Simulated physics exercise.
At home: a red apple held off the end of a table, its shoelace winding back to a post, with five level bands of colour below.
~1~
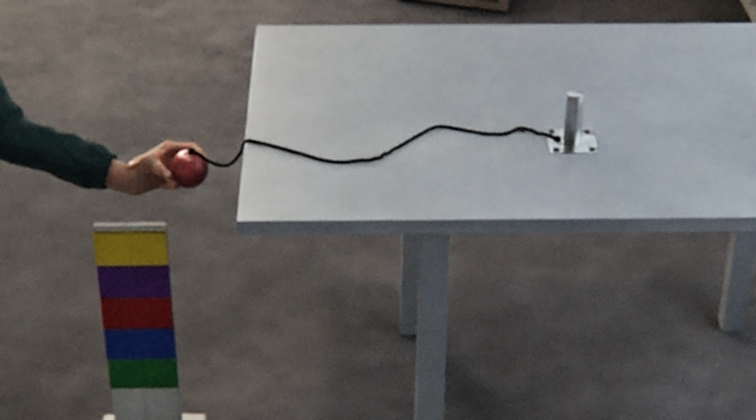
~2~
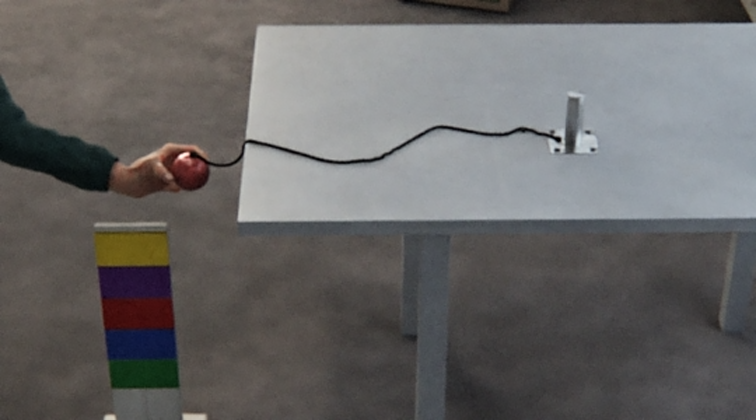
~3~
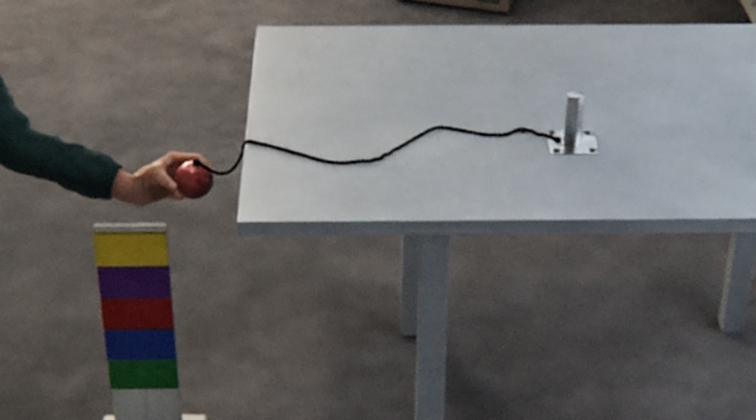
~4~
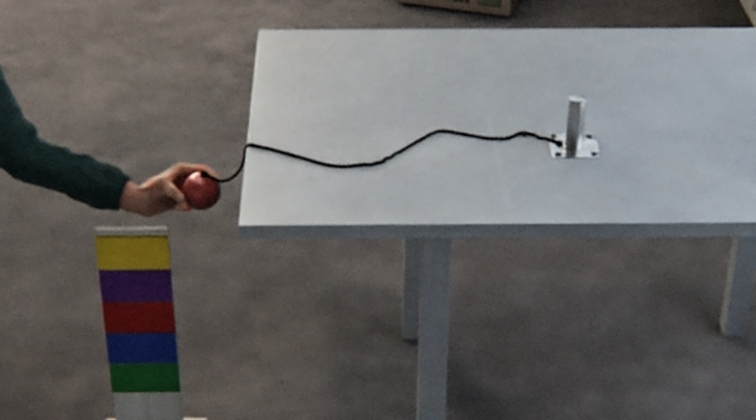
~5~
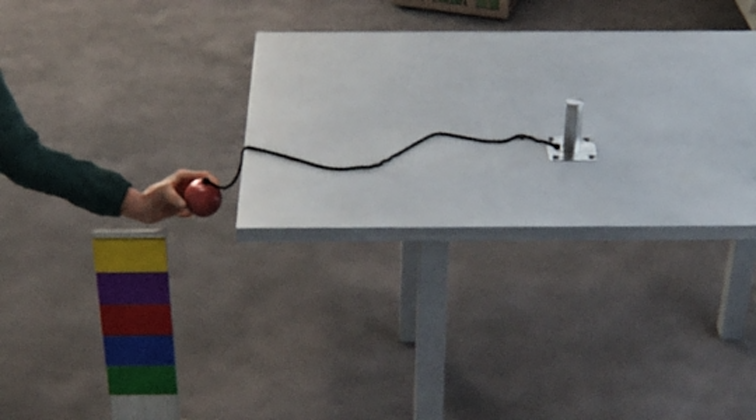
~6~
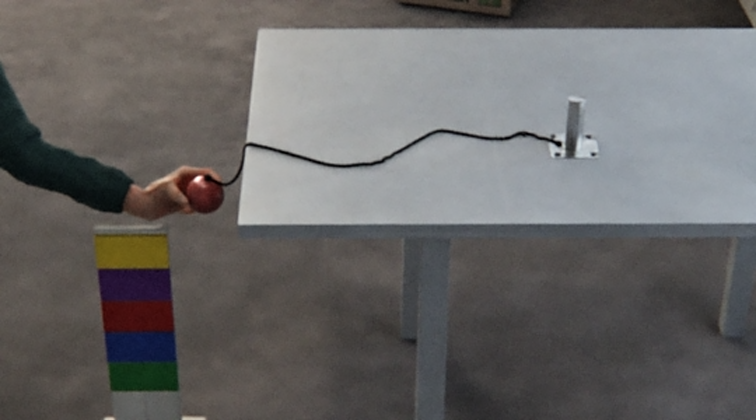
A hand holding a red apple on a dark cord lowers it slightly, easing right toward the table edge above coloured bands.
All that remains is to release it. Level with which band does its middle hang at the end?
Its centre hangs level with the purple band.
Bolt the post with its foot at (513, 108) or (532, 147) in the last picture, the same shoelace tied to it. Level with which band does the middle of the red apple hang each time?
Try by try: Red; red.
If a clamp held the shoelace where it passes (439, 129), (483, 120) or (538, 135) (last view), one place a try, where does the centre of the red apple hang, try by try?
Try by try, around (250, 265), (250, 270) and (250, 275).
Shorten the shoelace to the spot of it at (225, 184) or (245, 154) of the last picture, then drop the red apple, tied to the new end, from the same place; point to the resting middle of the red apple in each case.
In that order: (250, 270) and (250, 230).
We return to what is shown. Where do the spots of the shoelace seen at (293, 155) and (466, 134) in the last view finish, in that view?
Near (246, 162) and (439, 144).
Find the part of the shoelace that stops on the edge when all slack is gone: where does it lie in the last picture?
Near (305, 158).
Soon after, apple near (213, 279); level with purple.
After that, apple near (281, 280); level with purple.
And then, apple near (240, 284); level with purple.
In the end, apple near (248, 285); level with purple. Its middle rests at the purple band.
